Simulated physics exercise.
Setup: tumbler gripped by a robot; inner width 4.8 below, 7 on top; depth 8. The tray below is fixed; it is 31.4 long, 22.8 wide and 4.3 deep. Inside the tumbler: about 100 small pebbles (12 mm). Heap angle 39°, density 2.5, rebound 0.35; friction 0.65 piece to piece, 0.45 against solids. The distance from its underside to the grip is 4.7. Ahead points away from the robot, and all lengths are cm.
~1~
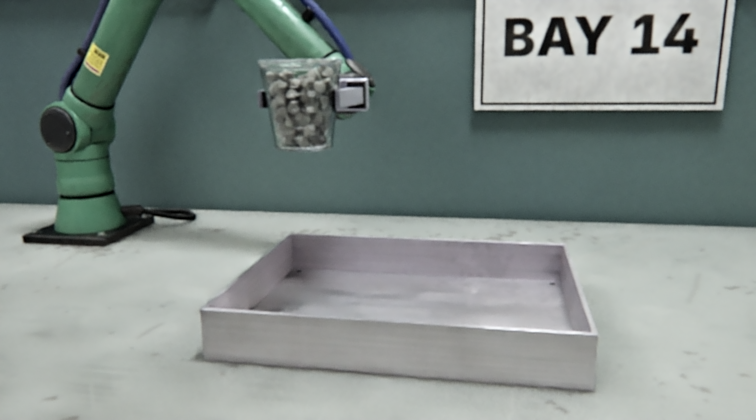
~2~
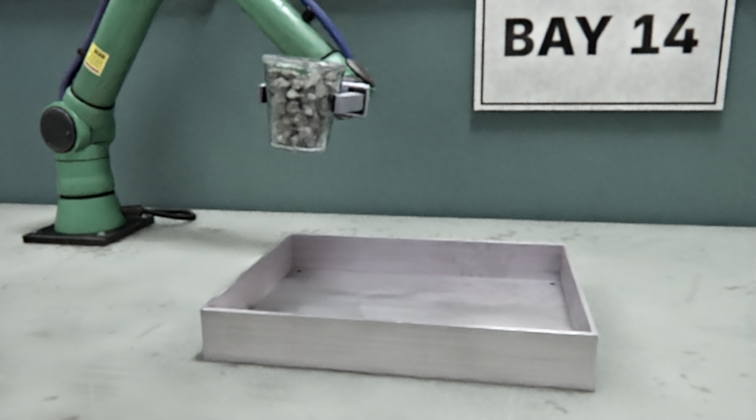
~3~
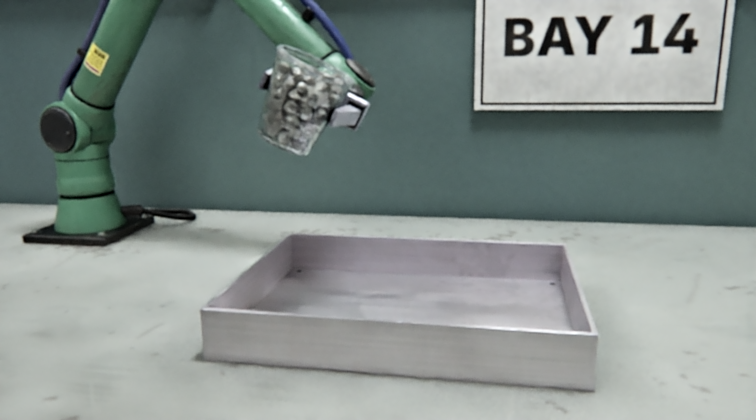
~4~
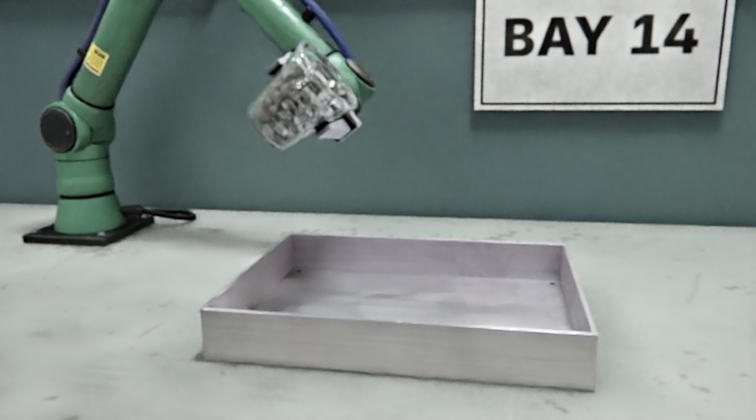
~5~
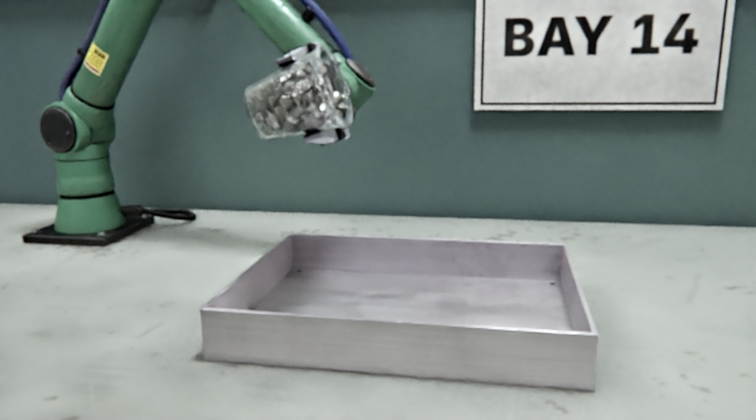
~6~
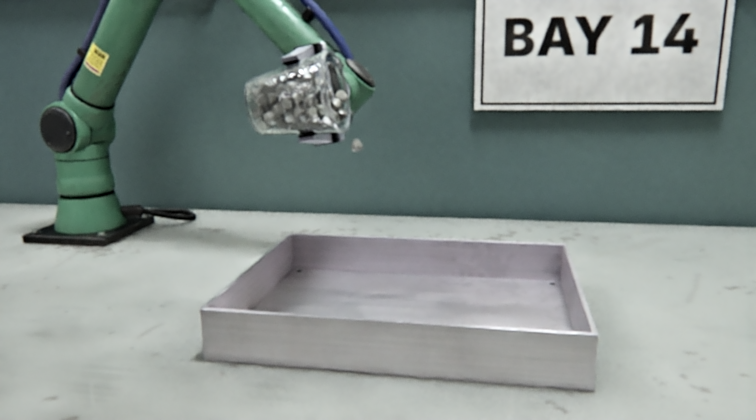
A green robot arm on a black base at the left grips a clear tumbler of small grey pebbles above a pale worktop, seen from the front by a still camera. A shallow, pale metal tray sits empty below, before a teal wall with a "BAY" sign at the right. The gripper rotates the tumbler steadily from upright to nearly sideways, its mouth turning right, and one pebble drops out.
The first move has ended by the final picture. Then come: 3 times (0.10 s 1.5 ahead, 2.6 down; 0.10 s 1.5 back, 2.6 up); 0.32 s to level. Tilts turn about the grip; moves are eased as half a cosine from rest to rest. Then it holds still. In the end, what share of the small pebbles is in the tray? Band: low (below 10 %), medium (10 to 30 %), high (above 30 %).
Medium.
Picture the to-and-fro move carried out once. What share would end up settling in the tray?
Probably about 10 in a hundred.
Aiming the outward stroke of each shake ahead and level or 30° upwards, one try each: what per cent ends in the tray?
Result: Approx. 80 % and 95 %, one try each.
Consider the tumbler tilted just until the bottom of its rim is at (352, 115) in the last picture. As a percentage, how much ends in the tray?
Result: Approximately 0 %.
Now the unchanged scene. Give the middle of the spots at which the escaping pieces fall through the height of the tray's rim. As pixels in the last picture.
Centre: About (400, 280).
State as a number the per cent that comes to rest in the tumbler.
85 percent.
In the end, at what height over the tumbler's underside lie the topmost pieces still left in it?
About 8.0 cm.
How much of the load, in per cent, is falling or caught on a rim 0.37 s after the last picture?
Estimated fraction: Near 4 %.
Then, 0.37 s later, tilted 80° forward, highest piece 22 above the table; 89 in the tumbler, 5 in the tray, 4 in flight or on a rim.
Then, 0.74 s later, tilted 49° forward, highest piece 22 above the table; 81 in the tumbler, 17 in the tray.
Then, 1.12 s later, level, highest piece 24 above the table; 81 in the tumbler, 17 in the tray.
Then, 2.17 s later, level, highest piece 24 above the table; 81 in the tumbler, 17 in the tray.
At rest, 81 in the tumbler, 17 in the tray. That is 17 % in the tray.
